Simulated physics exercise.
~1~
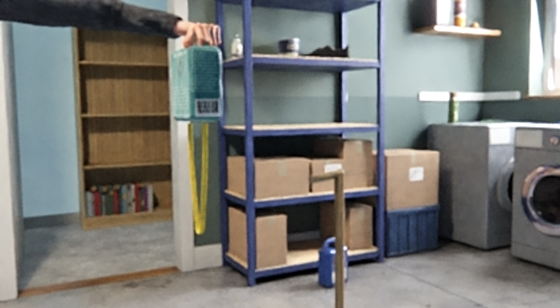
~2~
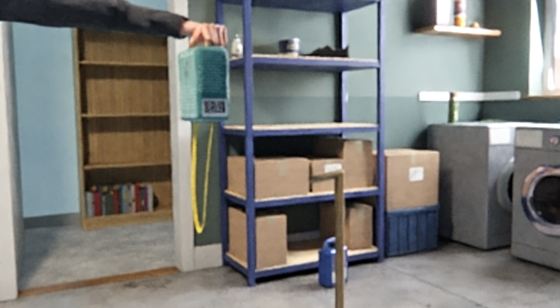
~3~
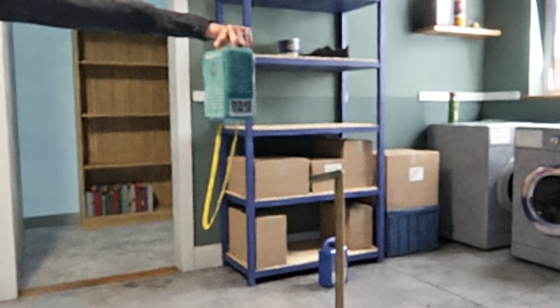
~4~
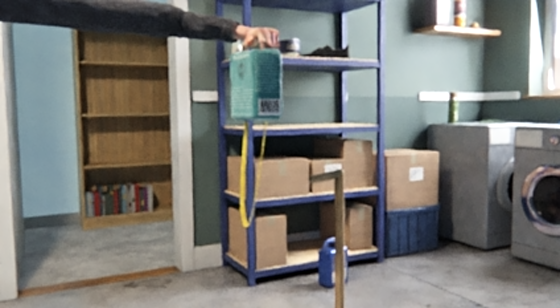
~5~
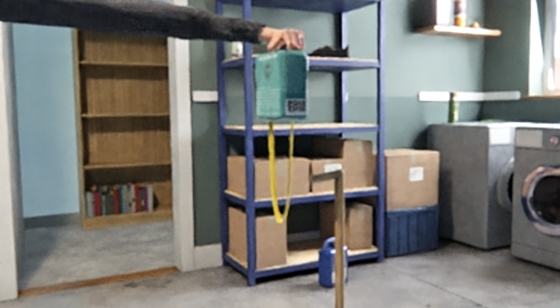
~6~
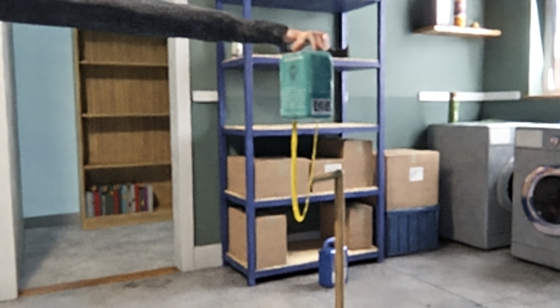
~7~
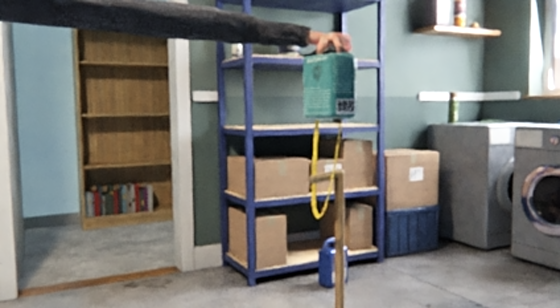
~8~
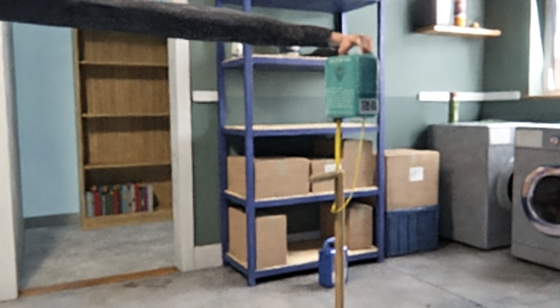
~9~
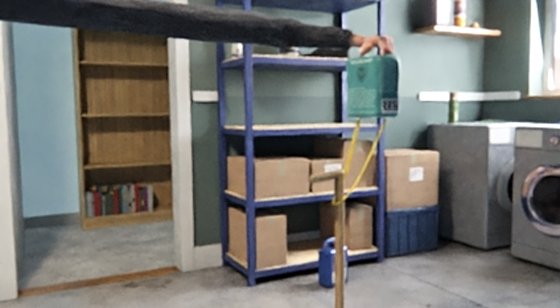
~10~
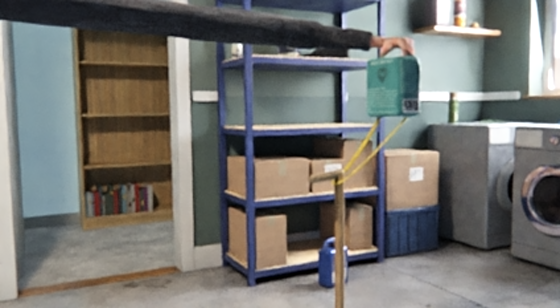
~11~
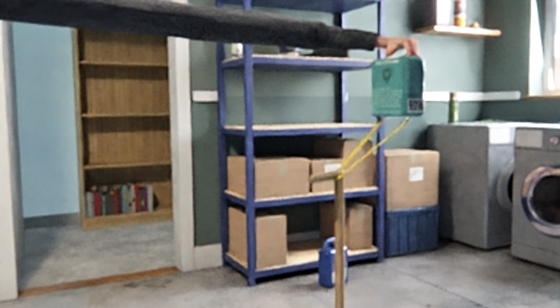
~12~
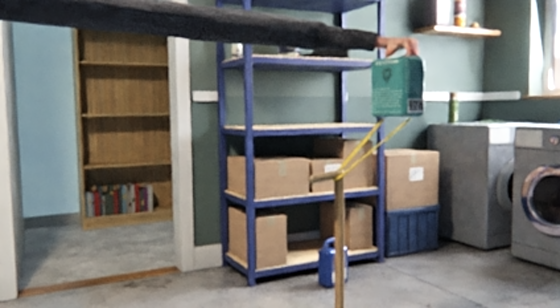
The clip shows an outstretched arm carrying a turquoise bag to the right past blue shelving, a yellow ribbon loop dangling beneath it. The bag passes over a thin post, the loop catches on its hook and pulls tight, and the hand stops just beyond.
